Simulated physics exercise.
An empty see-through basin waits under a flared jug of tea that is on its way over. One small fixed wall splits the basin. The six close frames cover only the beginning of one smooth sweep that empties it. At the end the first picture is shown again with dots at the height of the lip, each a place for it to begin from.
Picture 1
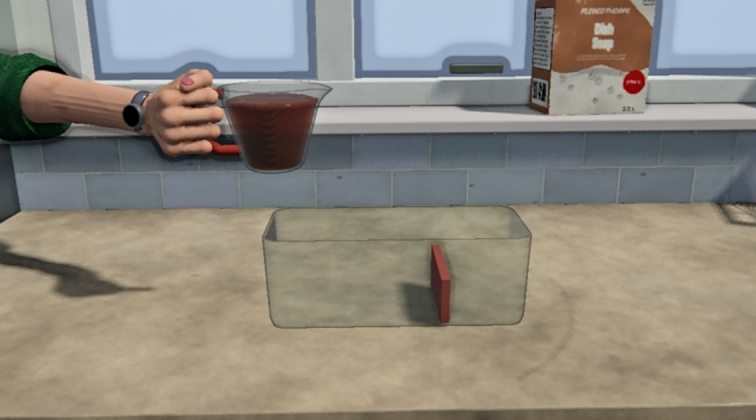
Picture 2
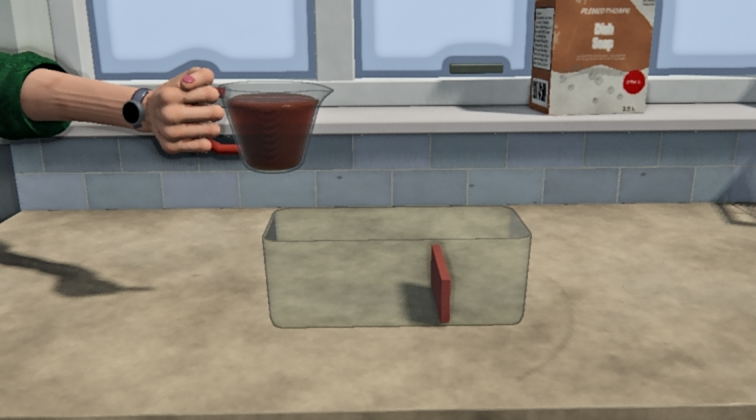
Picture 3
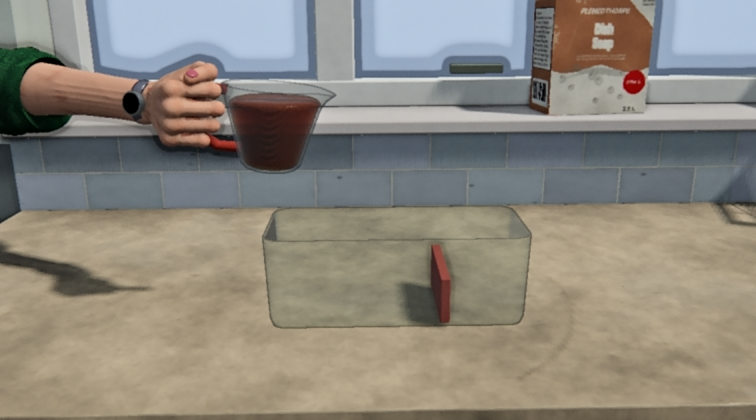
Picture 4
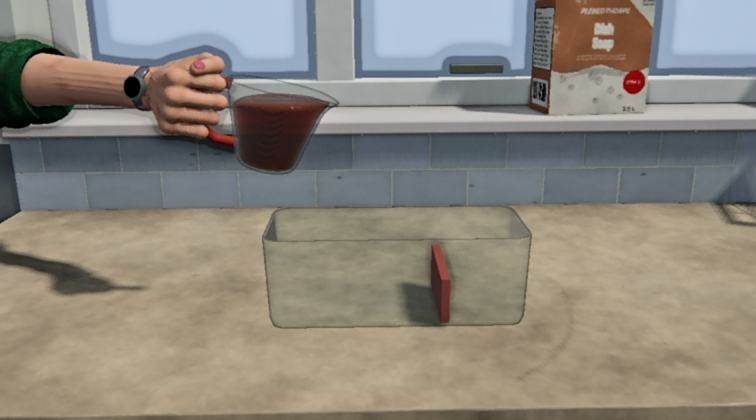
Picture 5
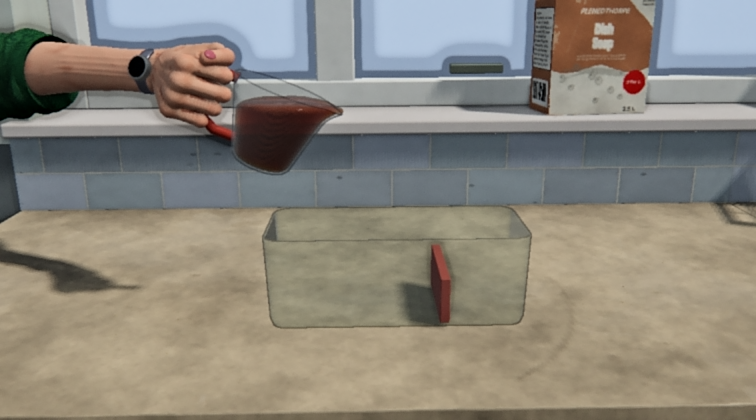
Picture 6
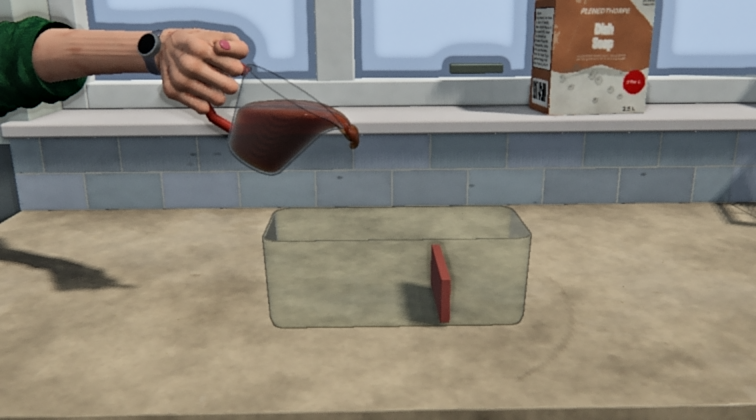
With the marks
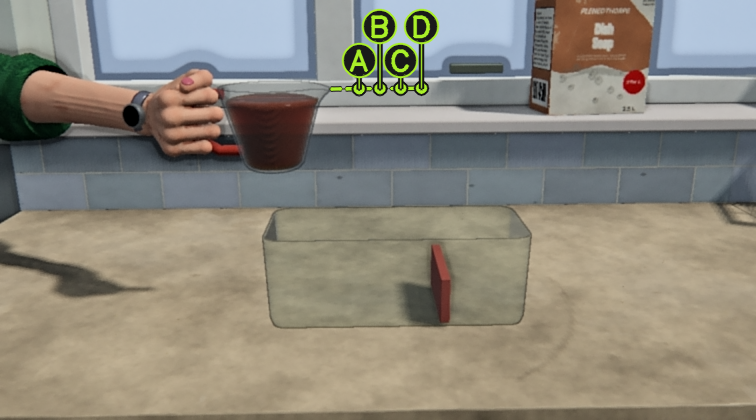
A hand tilts a clear jug rightward above an empty basin until brown liquid crosses its lip.
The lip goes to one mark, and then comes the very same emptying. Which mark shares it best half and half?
Use dot C.
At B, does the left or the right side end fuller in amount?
The left side.
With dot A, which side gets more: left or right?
The left one.
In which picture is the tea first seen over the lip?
Picture 5.
In lime, A at (359, 88); B at (379, 88); C at (400, 88); D at (421, 88).
For dot A, about 96 % ends left of the wall and 3 % right of it.
For dot B, about 85 % ends left of the wall and 14 % right of it.
For dot C, about 53 % ends left of the wall and 46 % right of it.
For dot D, about 25 % ends left of the wall and 74 % right of it.
